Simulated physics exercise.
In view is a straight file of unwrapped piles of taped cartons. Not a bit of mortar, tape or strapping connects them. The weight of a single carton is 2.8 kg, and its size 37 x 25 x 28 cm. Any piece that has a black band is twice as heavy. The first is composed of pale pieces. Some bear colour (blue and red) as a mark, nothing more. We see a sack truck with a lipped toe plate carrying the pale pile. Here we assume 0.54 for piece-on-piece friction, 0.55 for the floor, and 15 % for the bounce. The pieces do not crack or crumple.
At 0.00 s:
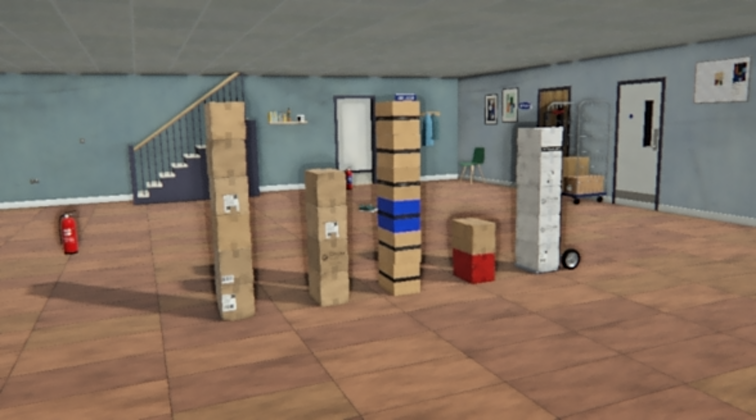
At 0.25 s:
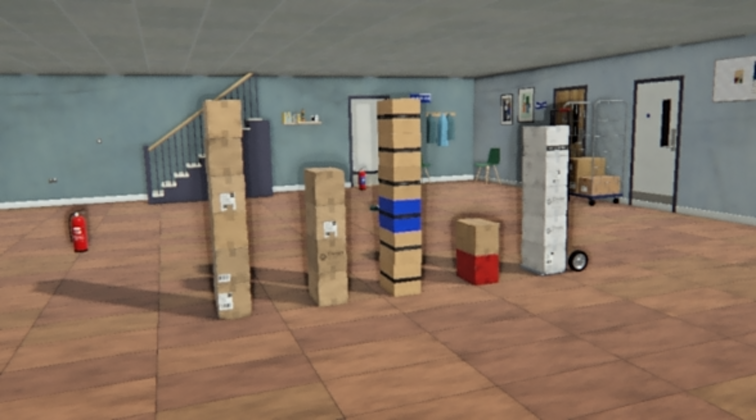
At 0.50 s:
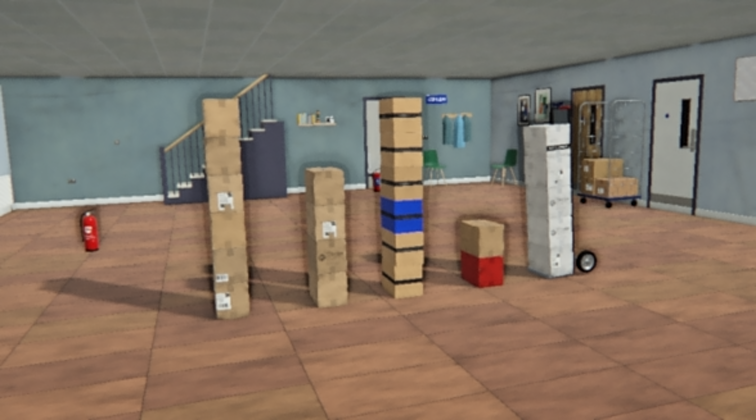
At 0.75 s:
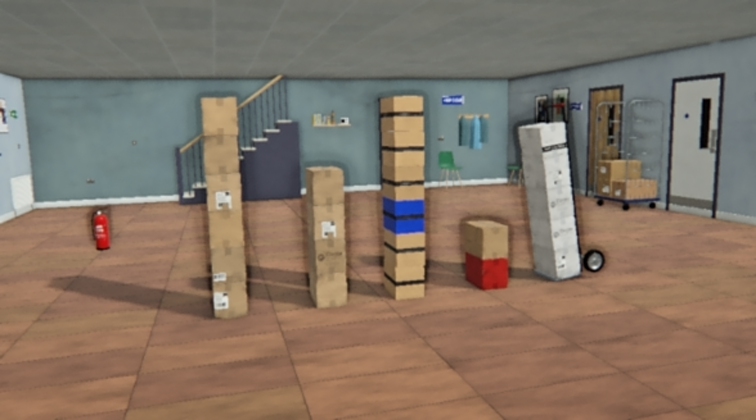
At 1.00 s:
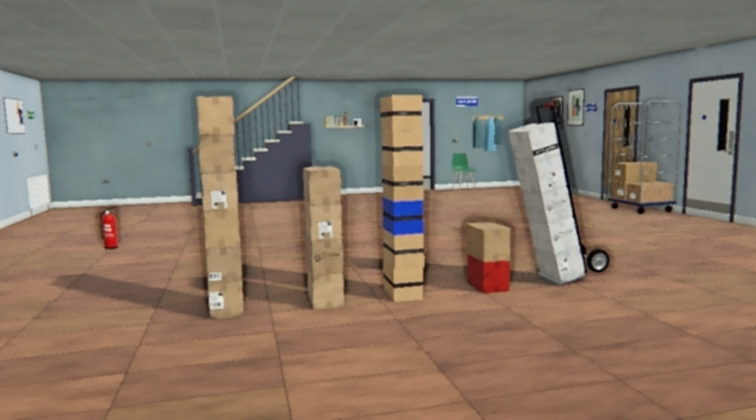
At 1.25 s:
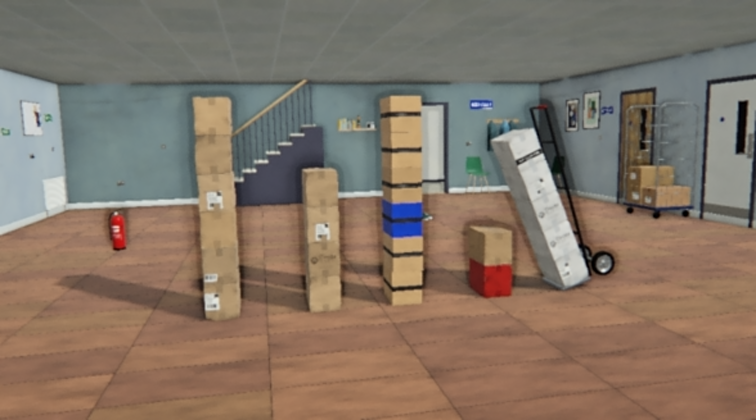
At the start, five separate stacks of boxes stand upright in a row in a tiled room, the white one at right on a sack truck. As the view shifts slightly around them, the truck and white stack tilt left, the stack's top leaning away from the frame while the others stay standing.
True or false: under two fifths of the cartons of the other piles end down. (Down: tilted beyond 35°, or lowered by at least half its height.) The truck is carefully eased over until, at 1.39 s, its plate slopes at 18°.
True.
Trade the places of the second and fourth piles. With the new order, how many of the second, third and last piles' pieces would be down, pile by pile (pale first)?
Down per pile: Second 3, third 5, last 6.
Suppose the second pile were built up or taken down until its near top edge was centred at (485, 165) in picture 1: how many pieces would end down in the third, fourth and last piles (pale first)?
Counts down - third: 6; fourth: 3; last: 6.
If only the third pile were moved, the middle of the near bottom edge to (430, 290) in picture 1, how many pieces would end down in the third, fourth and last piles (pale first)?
Third 0; fourth 0; last 0.
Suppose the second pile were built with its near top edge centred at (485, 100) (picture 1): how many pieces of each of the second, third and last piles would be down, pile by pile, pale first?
The tally would be second 6, then third 6, then last 6.
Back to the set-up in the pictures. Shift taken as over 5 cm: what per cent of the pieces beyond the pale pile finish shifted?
I count 5 % as shifted.
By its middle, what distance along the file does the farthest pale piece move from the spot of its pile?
110 cm.
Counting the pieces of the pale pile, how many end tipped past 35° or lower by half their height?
5 pale pieces.
After 1.42 s, 0 of the pale pile down; none of the 18 other cartons down.
After 1.70 s, 5 of the pale pile down; none of the 18 other cartons down, 1 disturbed.
After 2.48 s, 5 of the pale pile down; none of the 18 other cartons down, 2 disturbed; red carton shifted 35 mm.
At rest (3.5 s), 5 of the pale pile down; none of the 18 other cartons down, 2 disturbed; red carton shifted 45 mm; blue carton unmoved. That is 0 per cent. As the last picture would show them, middles, red carton near (485, 277), blue carton near (401, 217).
